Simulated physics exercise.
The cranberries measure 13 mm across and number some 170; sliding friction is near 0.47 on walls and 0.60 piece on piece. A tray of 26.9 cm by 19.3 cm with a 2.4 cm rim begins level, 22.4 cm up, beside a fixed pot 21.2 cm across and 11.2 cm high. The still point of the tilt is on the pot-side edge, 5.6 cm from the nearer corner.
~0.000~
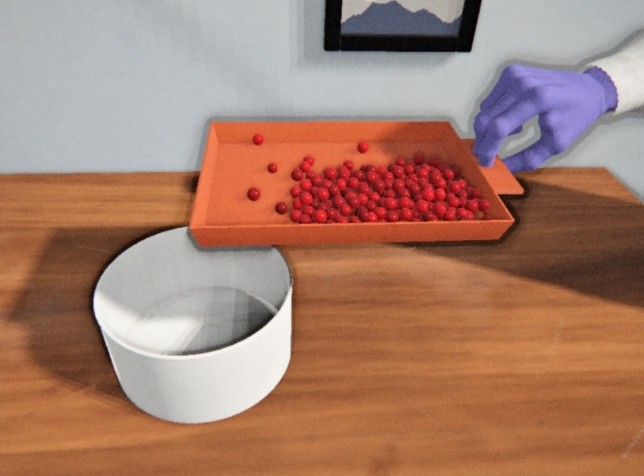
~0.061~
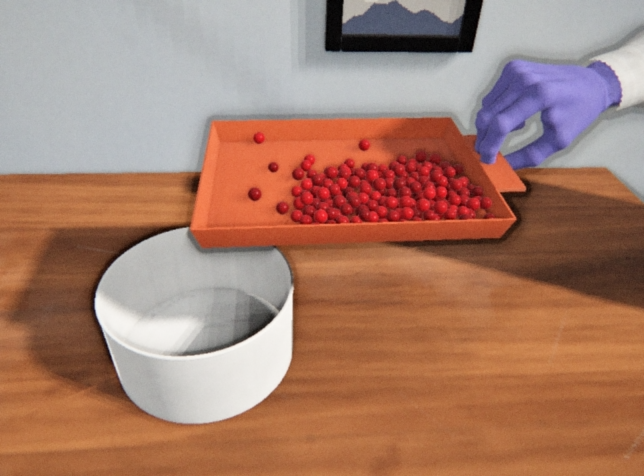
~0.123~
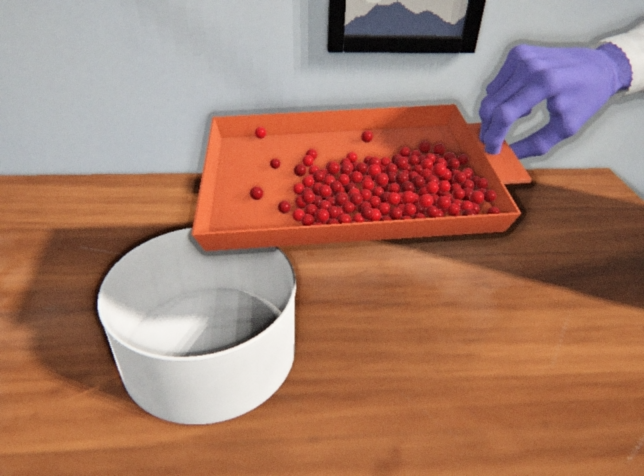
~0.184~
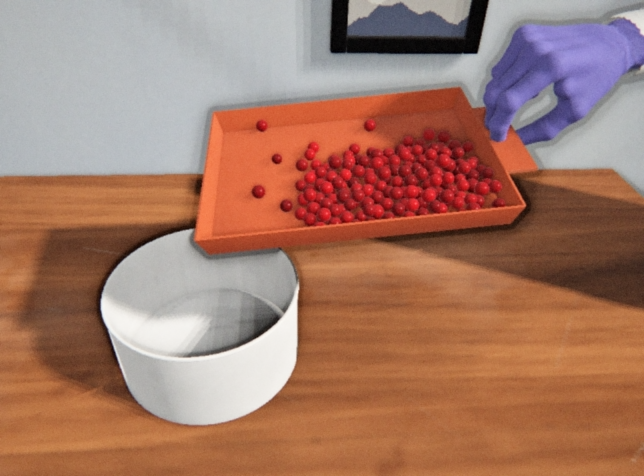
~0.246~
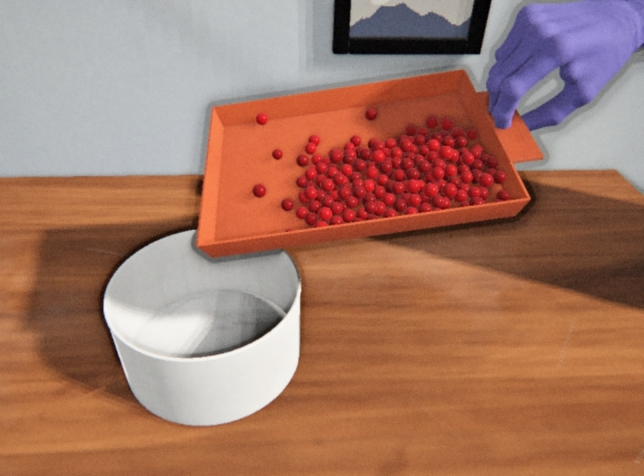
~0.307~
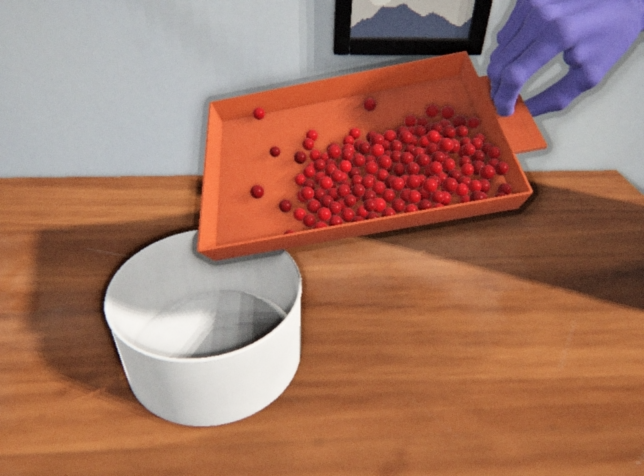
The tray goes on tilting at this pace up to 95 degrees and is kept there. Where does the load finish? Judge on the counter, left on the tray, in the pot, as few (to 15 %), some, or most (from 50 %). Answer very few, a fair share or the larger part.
On the counter: The larger part; left on the tray: Very few; in the pot: A fair share.
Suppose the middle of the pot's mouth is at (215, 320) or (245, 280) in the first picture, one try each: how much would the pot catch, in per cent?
Some 85 and 30 per cent.
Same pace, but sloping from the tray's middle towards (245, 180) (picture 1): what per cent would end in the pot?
Some 85 per cent.
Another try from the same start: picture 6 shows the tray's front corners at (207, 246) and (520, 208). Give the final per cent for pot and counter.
Pot 25, counter 75.
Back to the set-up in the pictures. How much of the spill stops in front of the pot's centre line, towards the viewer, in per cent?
About 100 per cent.
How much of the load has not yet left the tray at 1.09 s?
Some 90 per cent of the load.
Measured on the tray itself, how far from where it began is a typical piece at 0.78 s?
About 6 cm.
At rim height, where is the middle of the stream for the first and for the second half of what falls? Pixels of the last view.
At about (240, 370), then at (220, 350).
Then, at 0.78 s, tilt 55 degrees; the tray holds 100 %, the pot 0 %.
After 1.09 s, tilt 79 degrees; the tray holds 90 %, the pot 0 %.
After 1.51 s, tilt 95 degrees; the tray holds 30 %, the pot 10 %.
In the end, at 2.6 s, counter 60 %, tray 0 %, pot 40 %.
